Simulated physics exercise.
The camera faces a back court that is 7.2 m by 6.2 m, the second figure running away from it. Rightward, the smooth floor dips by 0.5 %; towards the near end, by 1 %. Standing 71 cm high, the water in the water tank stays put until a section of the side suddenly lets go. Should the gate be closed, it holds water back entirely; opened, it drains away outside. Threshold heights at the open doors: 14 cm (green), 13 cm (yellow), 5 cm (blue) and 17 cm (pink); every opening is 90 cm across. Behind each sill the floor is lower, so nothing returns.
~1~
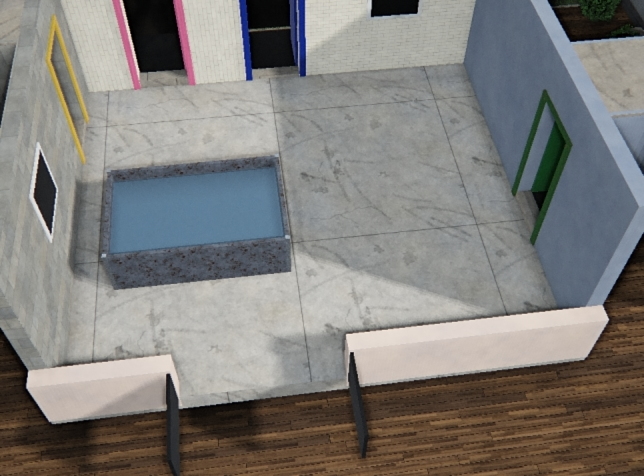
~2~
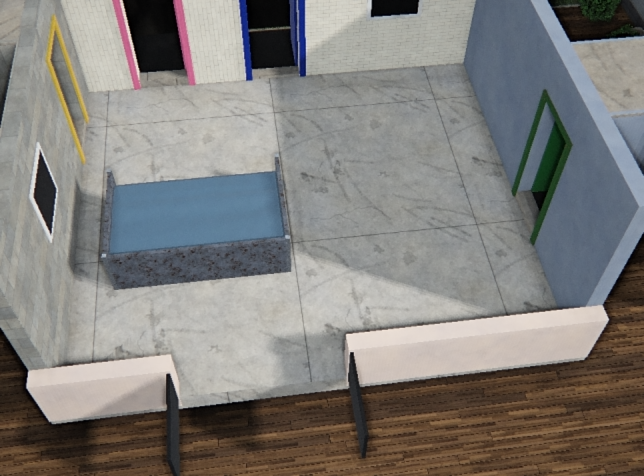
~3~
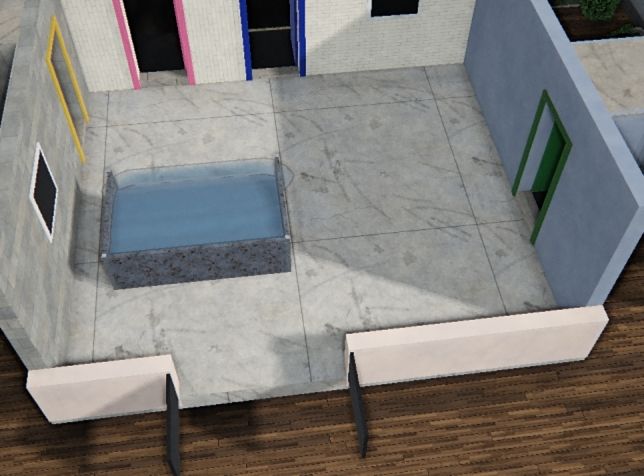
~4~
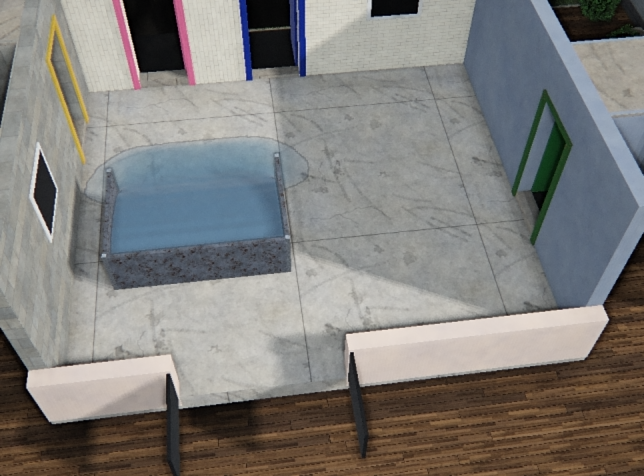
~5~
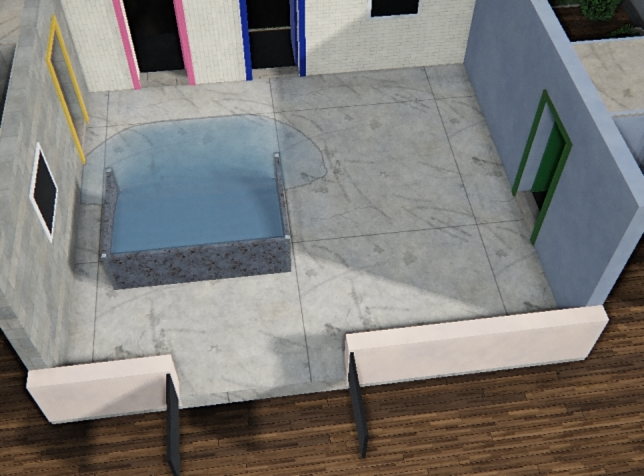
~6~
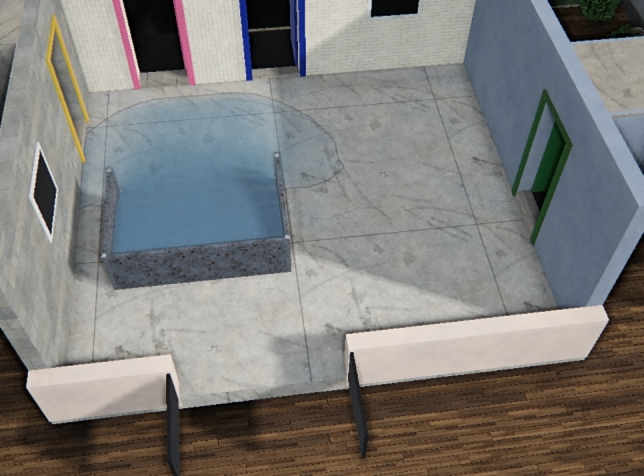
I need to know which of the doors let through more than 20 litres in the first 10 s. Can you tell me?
Green door: Short of the limit, yellow door: Beyond the limit, blue door: Beyond the limit, pink door: Beyond the limit.
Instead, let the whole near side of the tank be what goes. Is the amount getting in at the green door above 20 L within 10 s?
Then the green door ends up within bounds.
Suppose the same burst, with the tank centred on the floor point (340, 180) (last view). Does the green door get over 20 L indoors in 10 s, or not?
After that, the green door ends up inside the limit.
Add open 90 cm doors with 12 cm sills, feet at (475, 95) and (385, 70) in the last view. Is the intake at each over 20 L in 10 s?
So the first one exceeds it, while the second one doesn't reach it.
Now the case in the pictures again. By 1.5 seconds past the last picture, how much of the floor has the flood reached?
Around 35 per cent.
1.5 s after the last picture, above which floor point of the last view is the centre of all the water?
The water's centre is around (202, 145).
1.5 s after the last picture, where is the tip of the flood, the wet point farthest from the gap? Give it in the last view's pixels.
About pixel (422, 67).
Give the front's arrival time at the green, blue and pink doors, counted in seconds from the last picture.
Doors: Green 3.4 s / blue 0.2 s / pink 0.1 s.
Then, 0.7 s after the last picture water covers 35 % of the floor and is deepest (43 cm) near (207, 90); green door not reached, yellow door 16 cm at the sill, 0 L in, blue door 18 cm at the sill, 29 L in, pink door 39 cm at the sill, 57 L in.
Then, 1.5 s after the last picture water covers 35 % of the floor and is deepest (38 cm) near (100, 92); green door not reached, yellow door 14 cm at the sill, 2 L in, blue door 22 cm at the sill, 119 L in, pink door 36 cm at the sill, 158 L in.
Then, 2.8 s after the last picture water covers 45 % of the floor and is deepest (26 cm) near (460, 70); green door not reached, yellow door 18 cm at the sill, 35 L in, blue door 14 cm at the sill, 198 L in, pink door 18 cm at the sill, 223 L in.
Then, 5.3 s after the last picture water covers 75 % of the floor and is deepest (17 cm) near (65, 394); green door 7 cm at the sill, 0 L in, yellow door 6 cm at the sill, 43 L in, blue door 6 cm at the sill, 228 L in, pink door 6 cm at the sill, 226 L in.
Then, 9.3 s after the last picture water covers 90 % of the floor and is deepest (14 cm) near (562, 337); green door 6 cm at the sill, 0 L in, yellow door 1 cm at the sill, 43 L in, blue door 3 cm at the sill, 229 L in, pink door 1 cm at the sill, 227 L in.
